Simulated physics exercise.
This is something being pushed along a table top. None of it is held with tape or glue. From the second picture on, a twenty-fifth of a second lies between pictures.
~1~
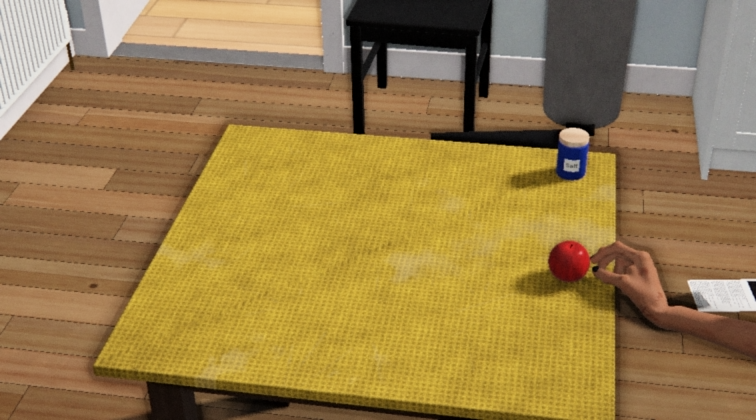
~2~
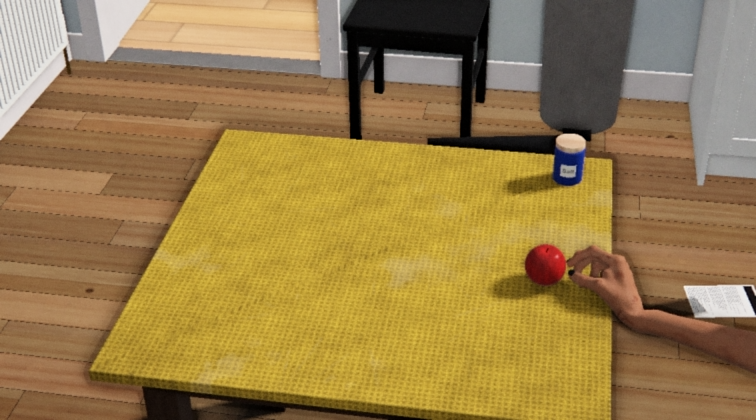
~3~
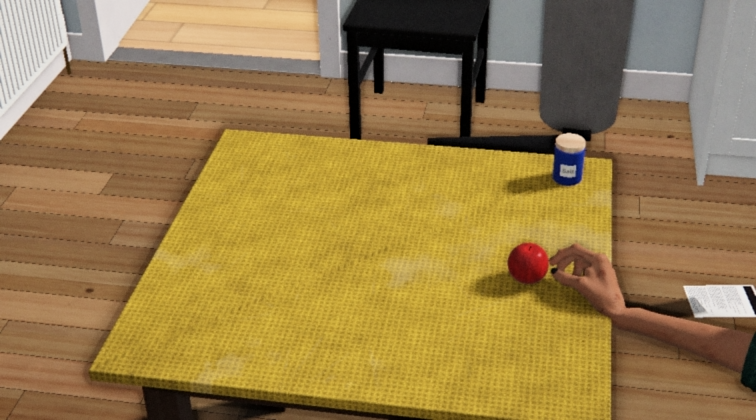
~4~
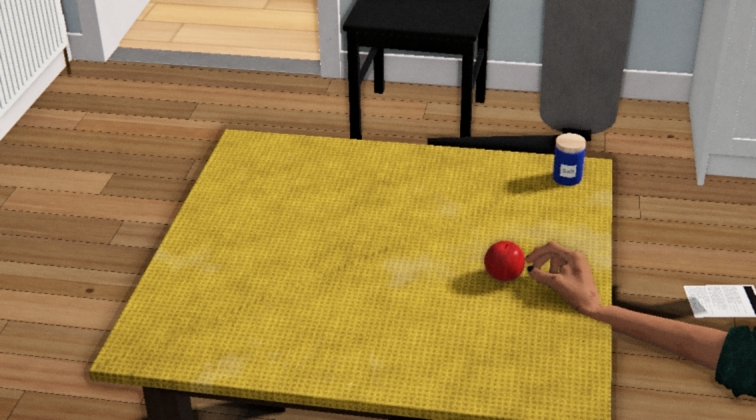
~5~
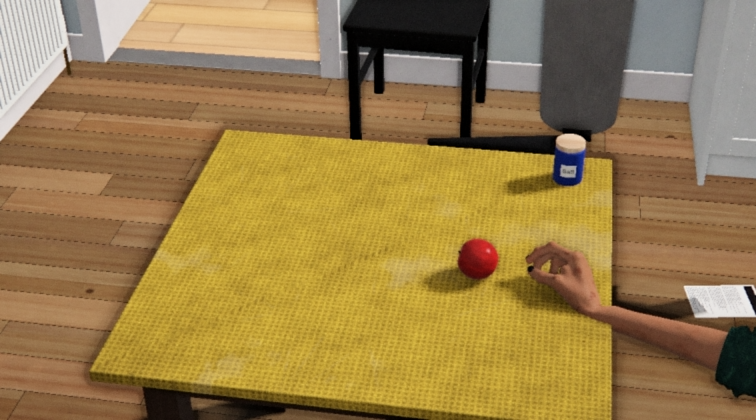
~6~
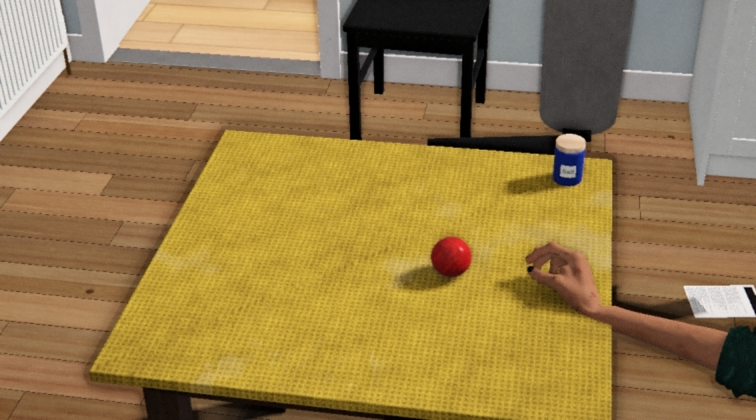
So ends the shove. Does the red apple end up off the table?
Past the brink.
Then, 0.20 s on from there, red apple shifted well along near (325, 245).
Then, 0.50 s on from there, red apple now off the table.
Then, 0.90 s on from there, things are still on the move.
In the end, off the table, red apple.
